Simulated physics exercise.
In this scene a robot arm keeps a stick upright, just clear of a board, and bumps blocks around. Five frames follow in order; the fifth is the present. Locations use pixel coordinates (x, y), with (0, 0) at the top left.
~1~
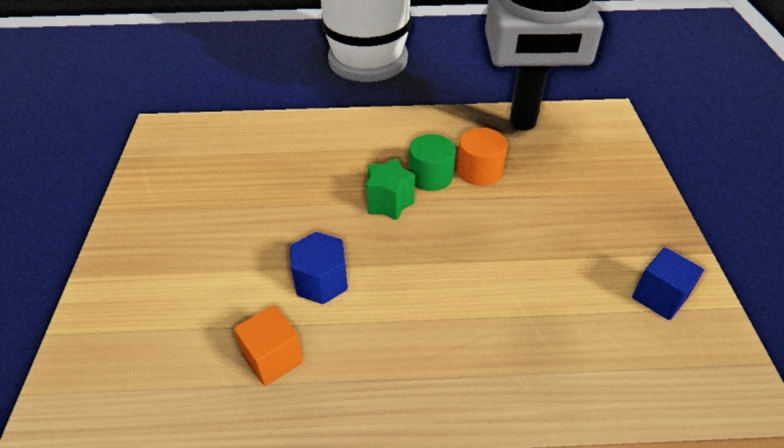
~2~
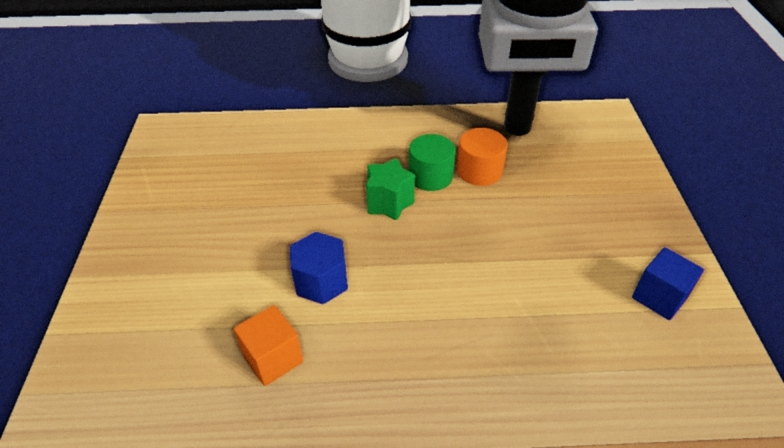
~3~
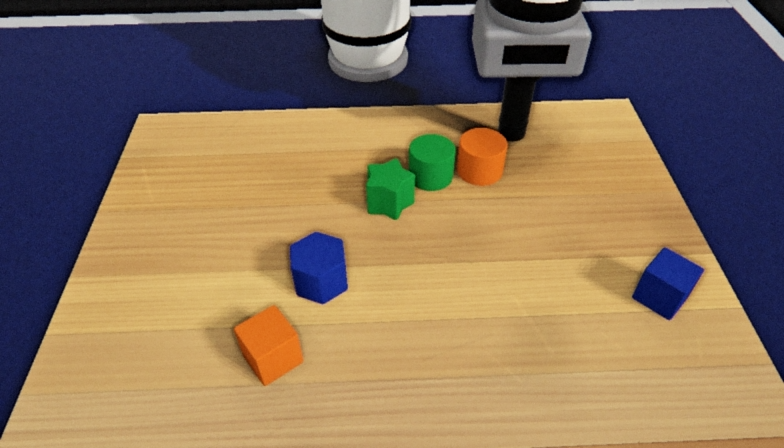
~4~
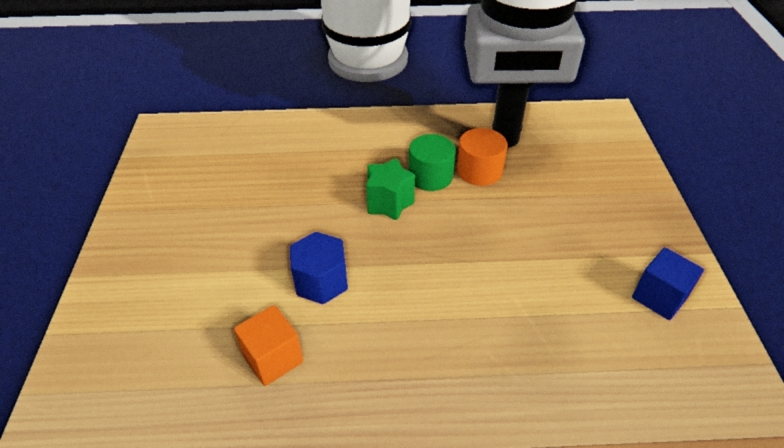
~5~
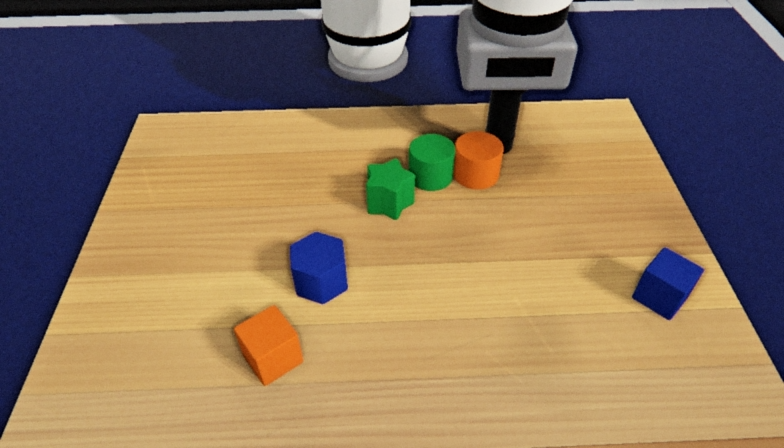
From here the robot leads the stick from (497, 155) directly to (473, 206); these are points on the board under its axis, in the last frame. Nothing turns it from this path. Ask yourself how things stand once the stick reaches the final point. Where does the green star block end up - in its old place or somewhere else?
It's unmoved.
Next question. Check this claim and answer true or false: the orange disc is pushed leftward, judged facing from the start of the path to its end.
That claim is false.
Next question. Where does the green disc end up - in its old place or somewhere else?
The block moves away from its spot.
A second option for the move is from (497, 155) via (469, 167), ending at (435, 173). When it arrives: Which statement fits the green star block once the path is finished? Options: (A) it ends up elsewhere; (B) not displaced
I'll go with A - it ends up elsewhere.
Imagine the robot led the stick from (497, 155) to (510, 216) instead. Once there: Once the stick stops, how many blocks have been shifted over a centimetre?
The answer is a single block.
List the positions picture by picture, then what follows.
The first picture shows tip of the stick at (523, 123), middles of tops, green star block at (388, 174), green disc at (432, 147), orange disc at (483, 142).
The second picture shows stick at (517, 129), nothing pushed.
The third picture shows stick at (511, 134), nothing pushed.
The fourth picture shows stick at (505, 140), nothing pushed.
The fifth picture shows stick at (498, 147), green star block at (388, 174), green disc at (432, 147), orange disc at (479, 145).
The first path, step by step. Halfway along, stick at (487, 171); green disc at (418, 152); orange disc at (461, 168).
At the end, stick at (474, 197); green star block unmoved; green disc at (418, 152); orange disc at (438, 186).
